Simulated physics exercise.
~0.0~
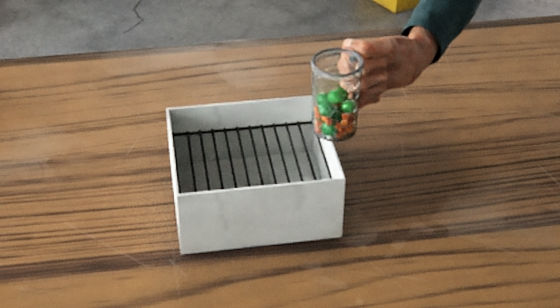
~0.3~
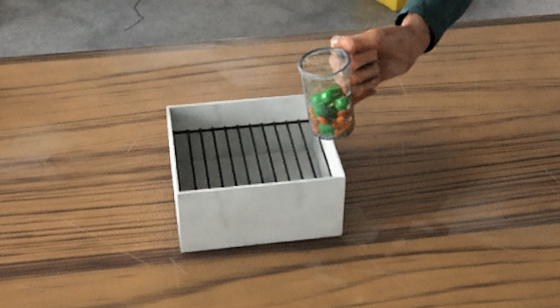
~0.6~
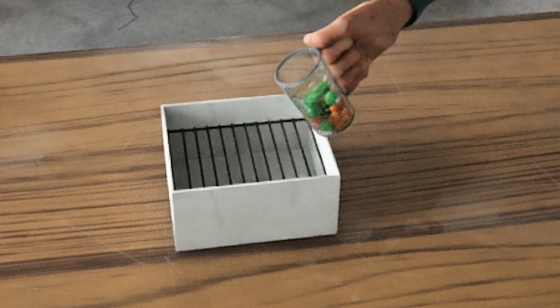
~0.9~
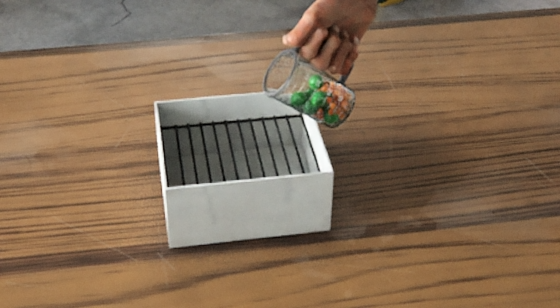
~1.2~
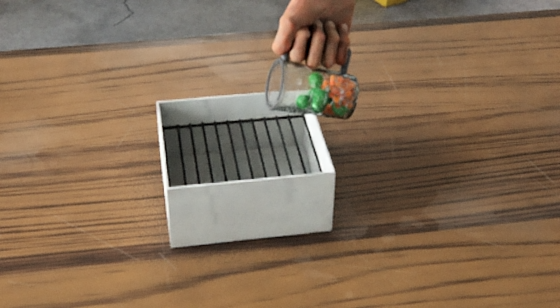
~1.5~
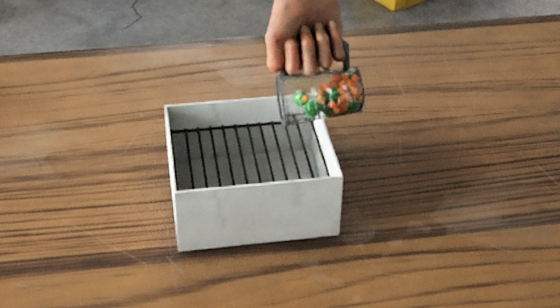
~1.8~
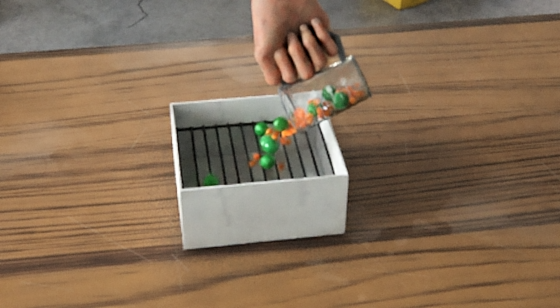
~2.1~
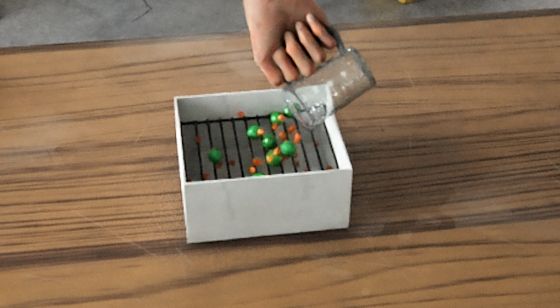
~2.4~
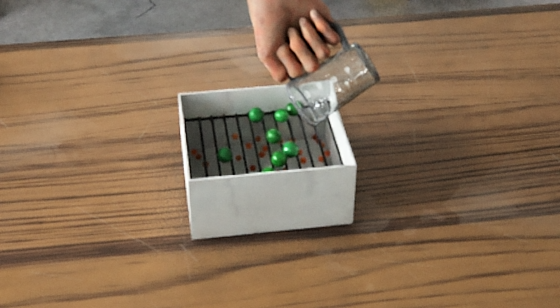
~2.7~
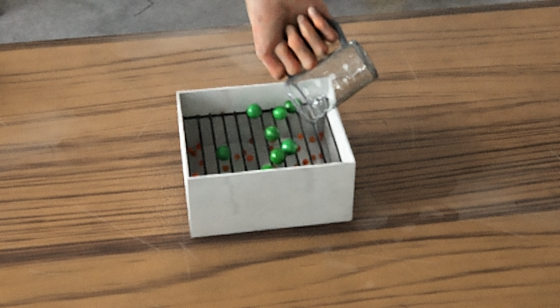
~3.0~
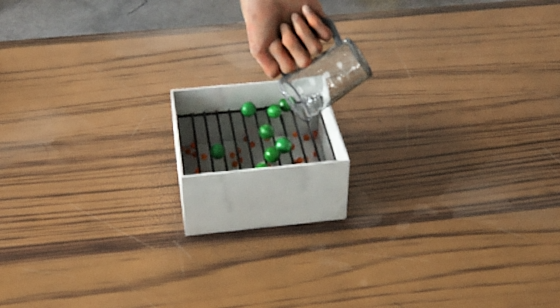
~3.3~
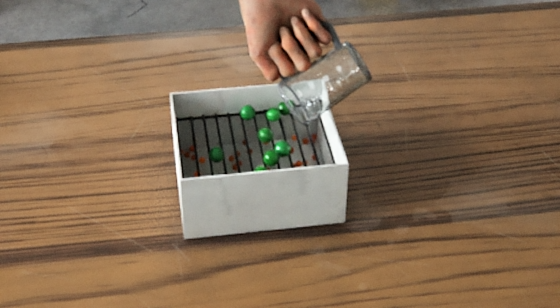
A hand moved a clear cup of green and orange pieces left over a white box with a wire rack and tipped it until everything tumbled out; the green ones stayed on the wires, while the orange ones dropped through underneath.
